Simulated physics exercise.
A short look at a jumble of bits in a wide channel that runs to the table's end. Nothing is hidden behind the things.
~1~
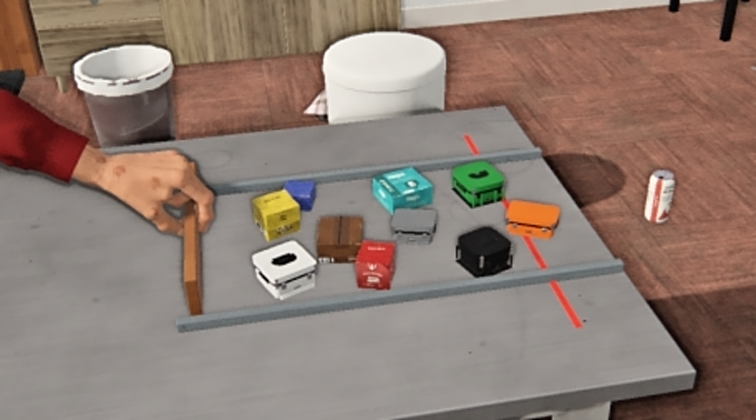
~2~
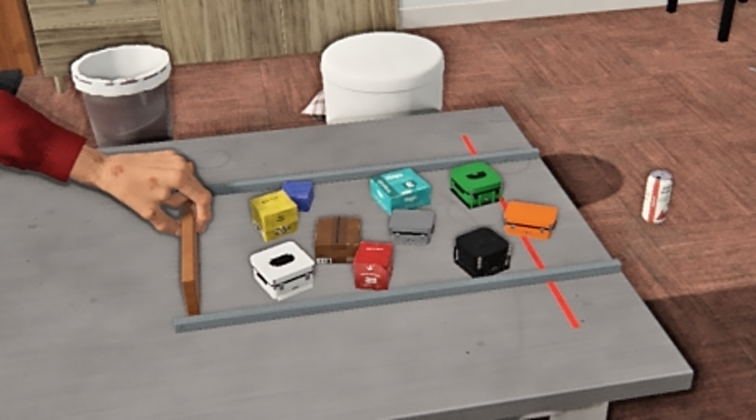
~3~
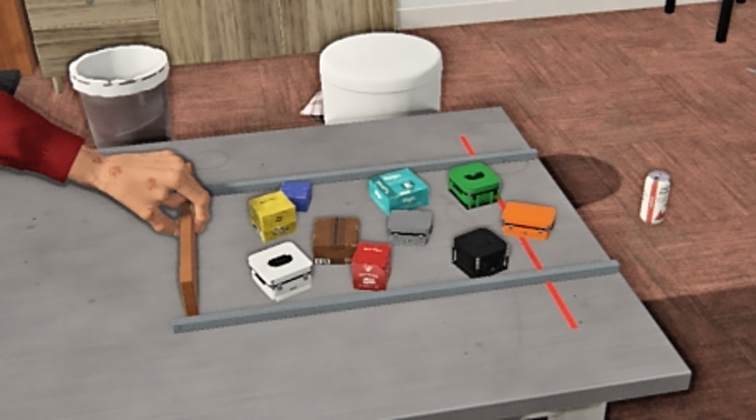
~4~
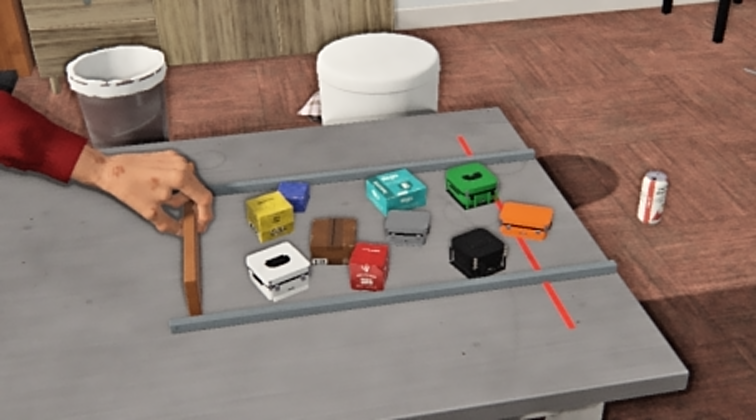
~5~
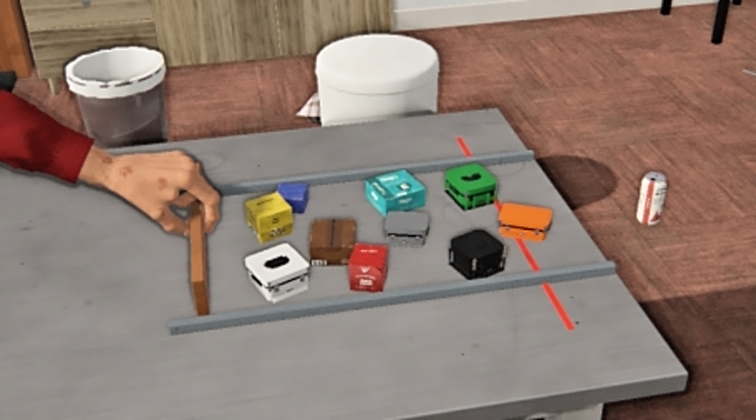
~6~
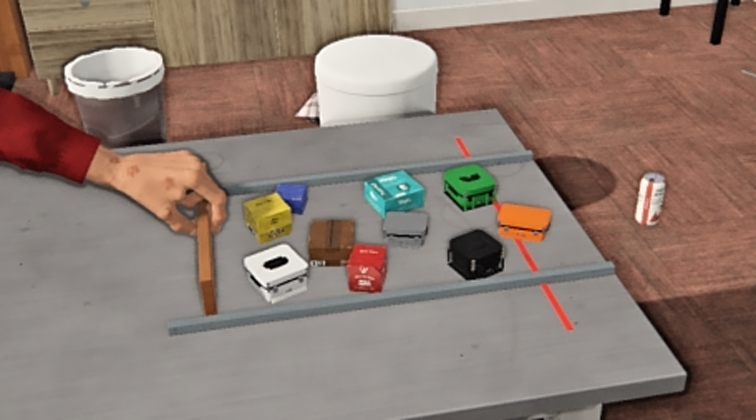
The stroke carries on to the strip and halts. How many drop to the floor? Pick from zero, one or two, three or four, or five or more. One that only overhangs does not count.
The number that fall off is three or four.
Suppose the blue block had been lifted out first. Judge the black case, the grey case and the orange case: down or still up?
The black case comes down; the grey case survives; the orange case goes over.
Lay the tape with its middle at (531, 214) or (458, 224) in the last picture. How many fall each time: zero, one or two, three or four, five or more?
For each place: Five or over; no fall at all.
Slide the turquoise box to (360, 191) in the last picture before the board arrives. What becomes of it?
It is kept.
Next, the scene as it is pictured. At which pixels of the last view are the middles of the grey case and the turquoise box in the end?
The grey case stops around (566, 206); the turquoise box around (541, 177).
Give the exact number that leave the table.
Fallen: 3.
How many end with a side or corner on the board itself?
That makes 4.
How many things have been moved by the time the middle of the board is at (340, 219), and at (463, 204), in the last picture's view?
First 6, then 10.
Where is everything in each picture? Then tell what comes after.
Orange case (532, 221); green case (478, 185); black case (484, 253); board (193, 235); tape (513, 215), in the first frame.
Green case (476, 185); blue block (297, 196), in the second frame.
Black case (480, 254); grey case (410, 229), in the third frame.
Orange case (526, 222); brown box (334, 241), in the fourth frame.
Green case (471, 187); red box (369, 268), in the fifth frame.
Orange case (524, 224); green case (470, 188); black case (476, 256); board (206, 235); tape (504, 218), in the sixth frame.
Soon after, none off yet; orange case at rest near (524, 224); green case at rest near (470, 188); black case at rest near (476, 256).
After that, none off yet; orange case at rest near (524, 224); green case moving near (475, 188); black case displaced about its own width near (503, 255).
And then, none off yet; orange case displaced about its own width near (574, 222); green case displaced well along near (545, 179); black case displaced well along near (582, 245).
In the end, the number that fall off is three or four; gone, black case, green case and orange case.
